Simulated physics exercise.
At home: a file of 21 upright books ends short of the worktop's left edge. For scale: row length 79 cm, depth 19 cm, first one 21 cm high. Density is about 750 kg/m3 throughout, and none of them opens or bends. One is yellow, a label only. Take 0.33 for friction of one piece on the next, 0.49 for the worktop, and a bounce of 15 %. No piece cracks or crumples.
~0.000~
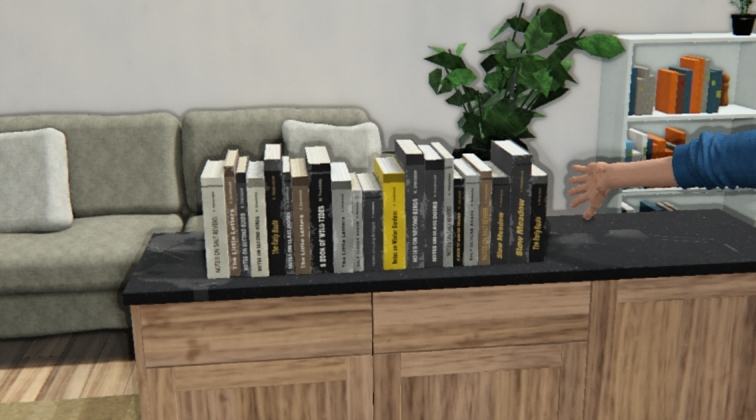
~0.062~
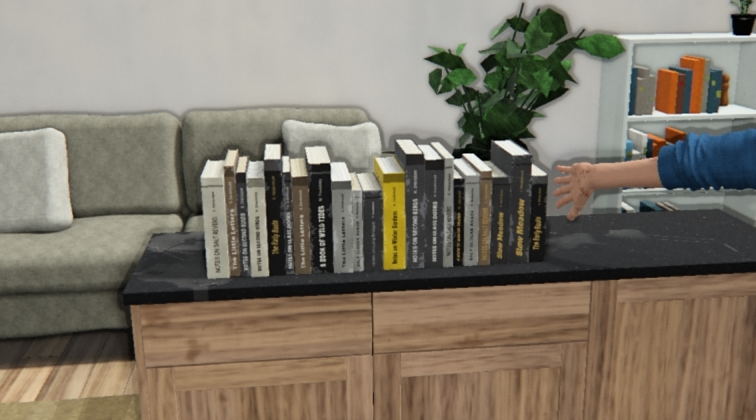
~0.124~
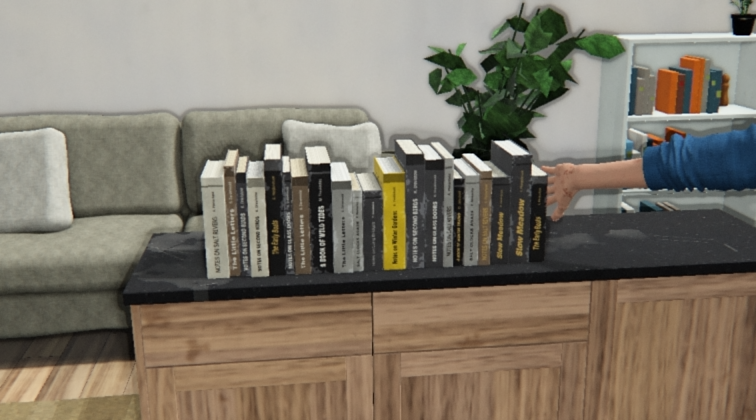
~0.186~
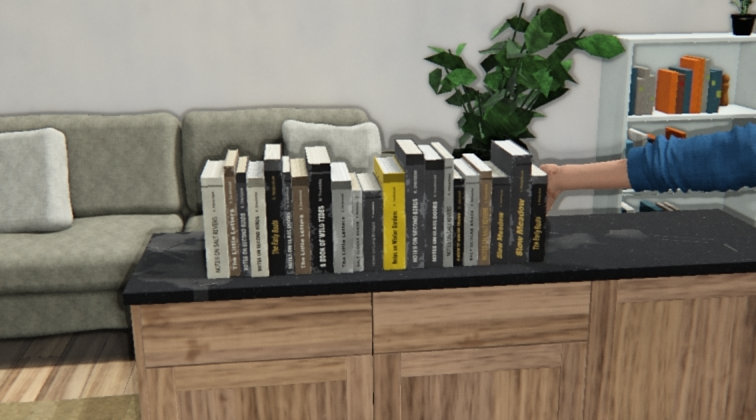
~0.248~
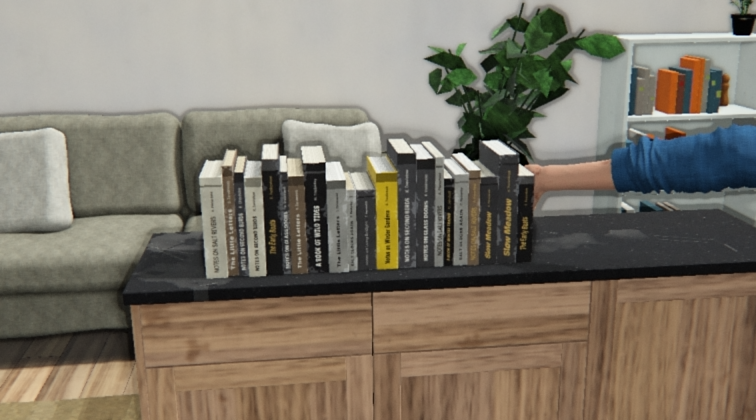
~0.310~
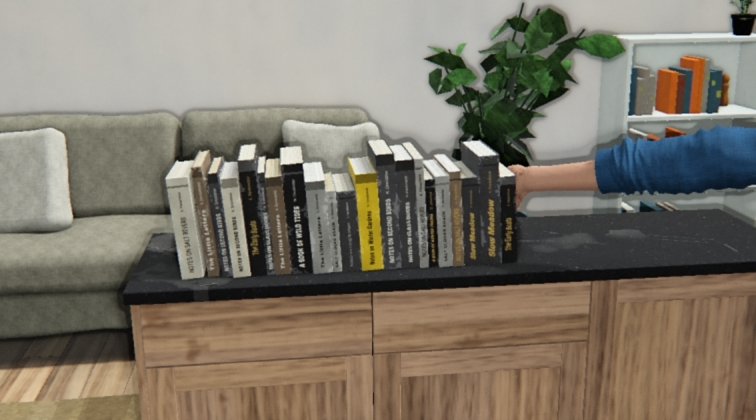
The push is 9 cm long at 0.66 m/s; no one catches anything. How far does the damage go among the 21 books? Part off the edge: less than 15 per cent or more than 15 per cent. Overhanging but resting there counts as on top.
Ending off the edge: Fewer than 15 in 100.
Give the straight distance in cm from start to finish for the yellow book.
Yellow 10.
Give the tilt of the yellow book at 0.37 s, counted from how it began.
Roughly 10°.
After 0.37 s, none of the 21 books off the edge, 21 disturbed; yellow book 10° from how it stood.
After 0.50 s, none of the 21 books off the edge, 21 disturbed; yellow book 23° from how it stood.
After 0.70 s, 1 of the 21 books off the edge; yellow book 23° from how it stood.
In the end (1.1 s), 1 of the 21 books off the edge; yellow book 23° from how it stood. That is 5 per cent. From the last view, middles, yellow book near (337, 213).
